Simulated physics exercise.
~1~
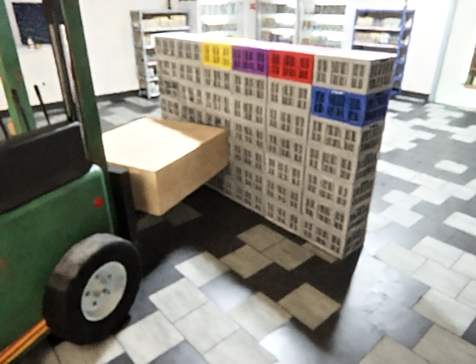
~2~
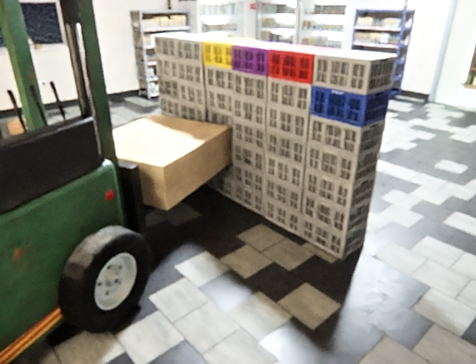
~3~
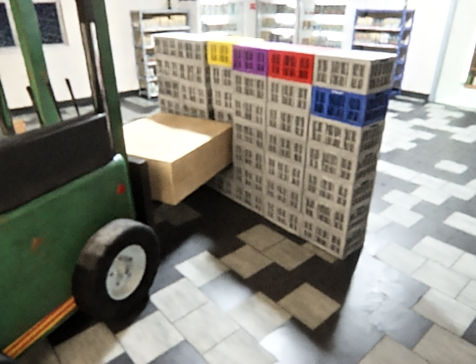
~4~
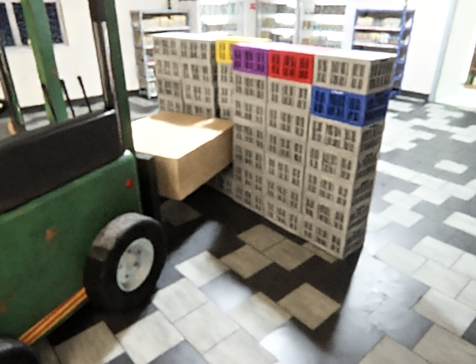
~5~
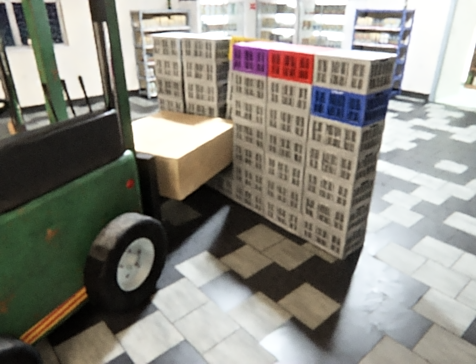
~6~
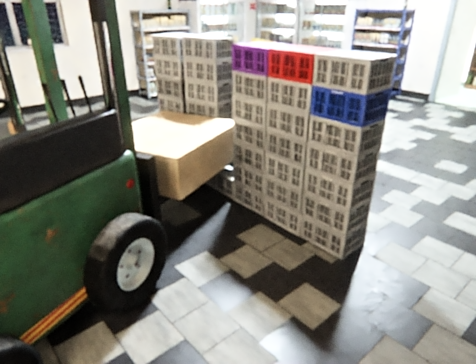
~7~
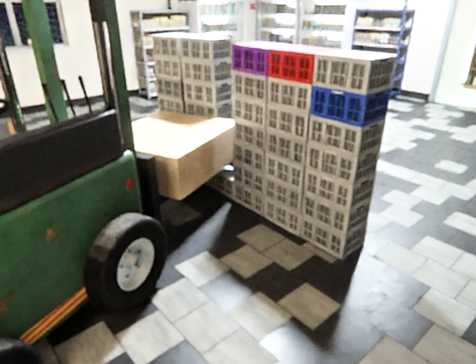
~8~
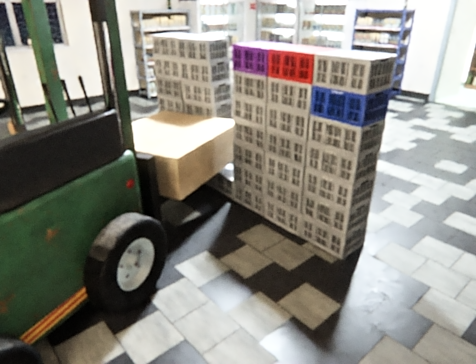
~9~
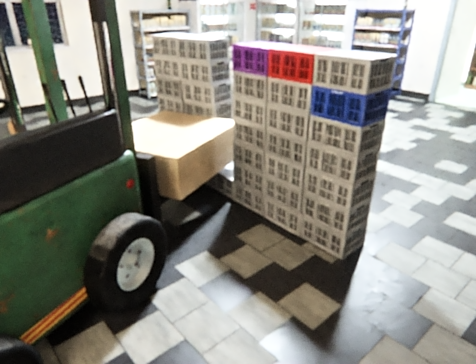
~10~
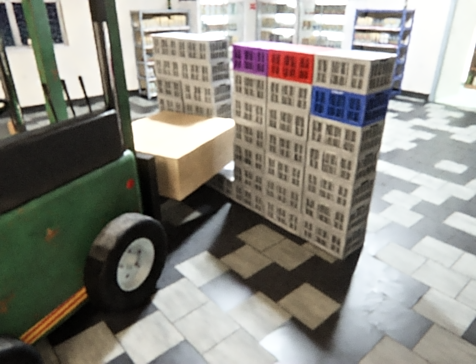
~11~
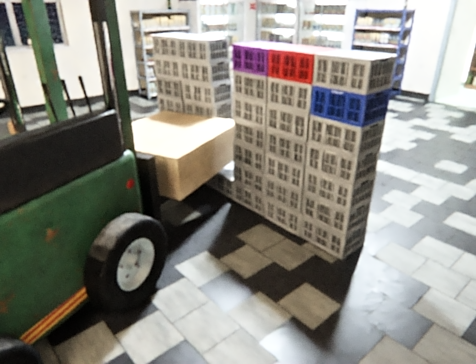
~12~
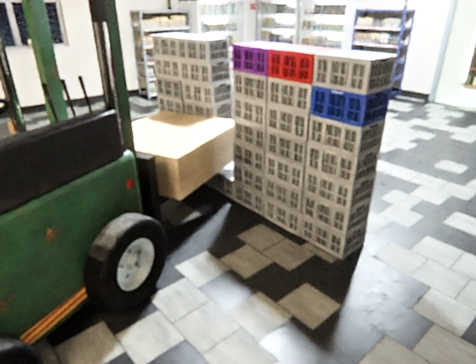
In a shop, a green forklift's load pushes the yellow crate backward out of sight.
